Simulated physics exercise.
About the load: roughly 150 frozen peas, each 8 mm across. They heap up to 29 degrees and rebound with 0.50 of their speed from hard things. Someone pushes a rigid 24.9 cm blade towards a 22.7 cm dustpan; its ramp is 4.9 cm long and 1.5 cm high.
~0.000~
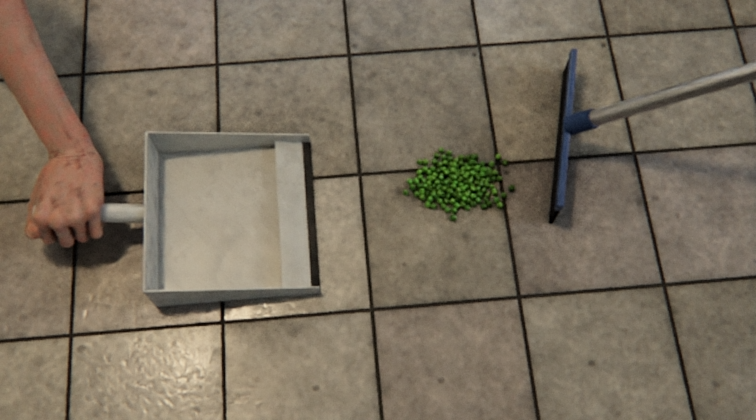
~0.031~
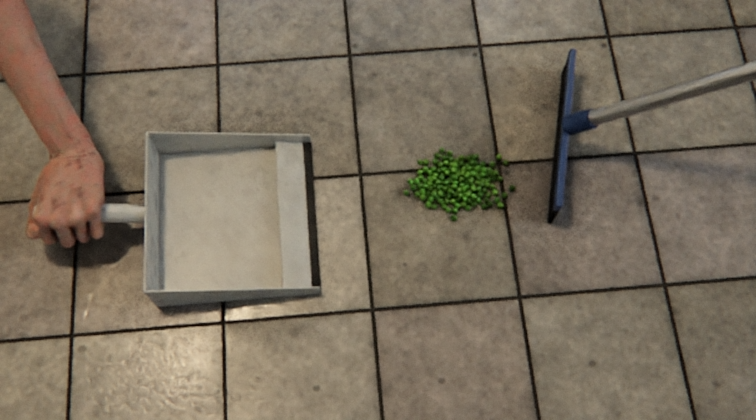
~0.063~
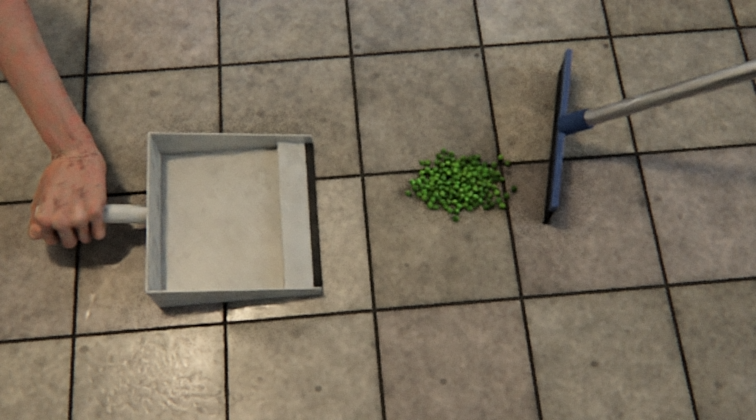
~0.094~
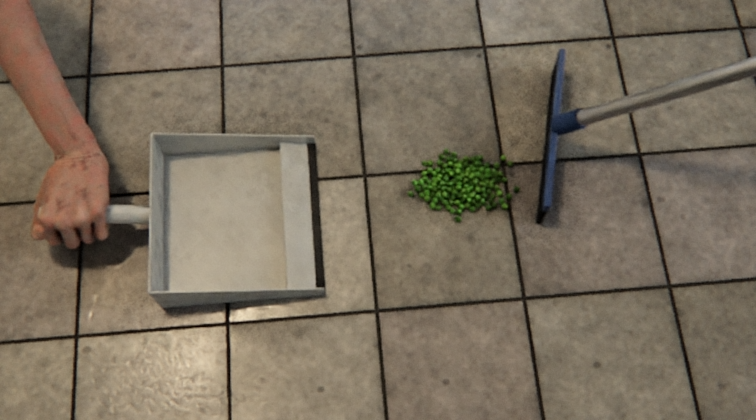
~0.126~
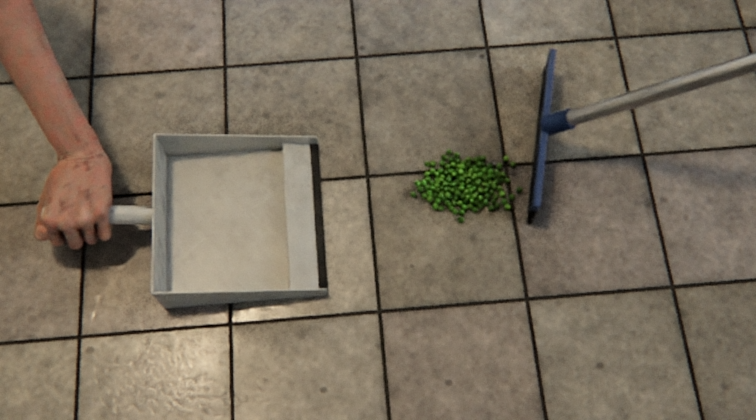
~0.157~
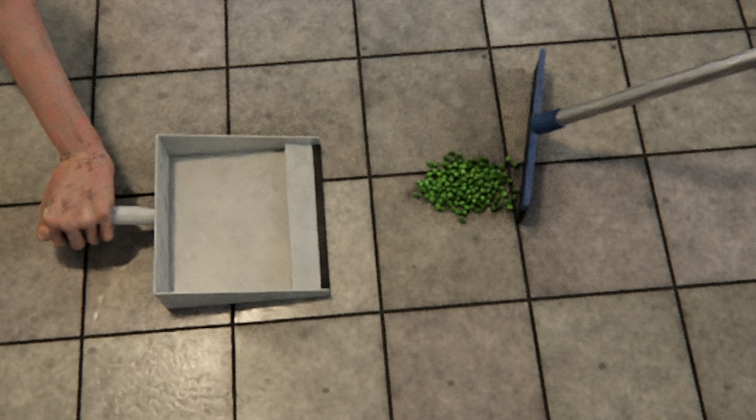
Blue squeegee-like blade on a pole sliding left to the edge of a green pea pile, a hand holding a dustpan opposite.
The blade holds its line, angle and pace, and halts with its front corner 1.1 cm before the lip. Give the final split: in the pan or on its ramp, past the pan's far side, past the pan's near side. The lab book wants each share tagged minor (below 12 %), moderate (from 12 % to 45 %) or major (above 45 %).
Pan: A modest portion lands there; far side: A modest portion lands there; near side: A scattering lands there.
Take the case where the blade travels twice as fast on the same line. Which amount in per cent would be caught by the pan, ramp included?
I'd guess it lands at about 25 per cent.
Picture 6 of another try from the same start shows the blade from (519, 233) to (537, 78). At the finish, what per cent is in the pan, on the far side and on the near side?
Final per cent - pan 5, far 20, near 0.
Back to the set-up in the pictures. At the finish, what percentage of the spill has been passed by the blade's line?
Estimate: Near 20 %.
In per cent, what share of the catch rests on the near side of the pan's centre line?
Around 10 in a hundred.
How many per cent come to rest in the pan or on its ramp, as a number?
Estimate: Near 15 %.
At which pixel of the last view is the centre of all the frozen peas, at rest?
(325, 169).
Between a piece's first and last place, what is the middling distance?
Somewhere around 22 centimetres.
Then, at 0.39 s, middle of the blade 17 cm from the lip; 0 % over the lip, far side 10 %, near side 0 %.
After 0.55 s, middle of the blade 9 cm from the lip; 0 % over the lip, far side 20 %, near side 0 %.
After 0.83 s, middle of the blade 4 cm from the lip; 15 % over the lip, far side 25 %, near side 0 %.
At rest (1.4 s), pan 15 %, far side 25 %, near side 0 %, in front of the lip or behind the blade 55 %.
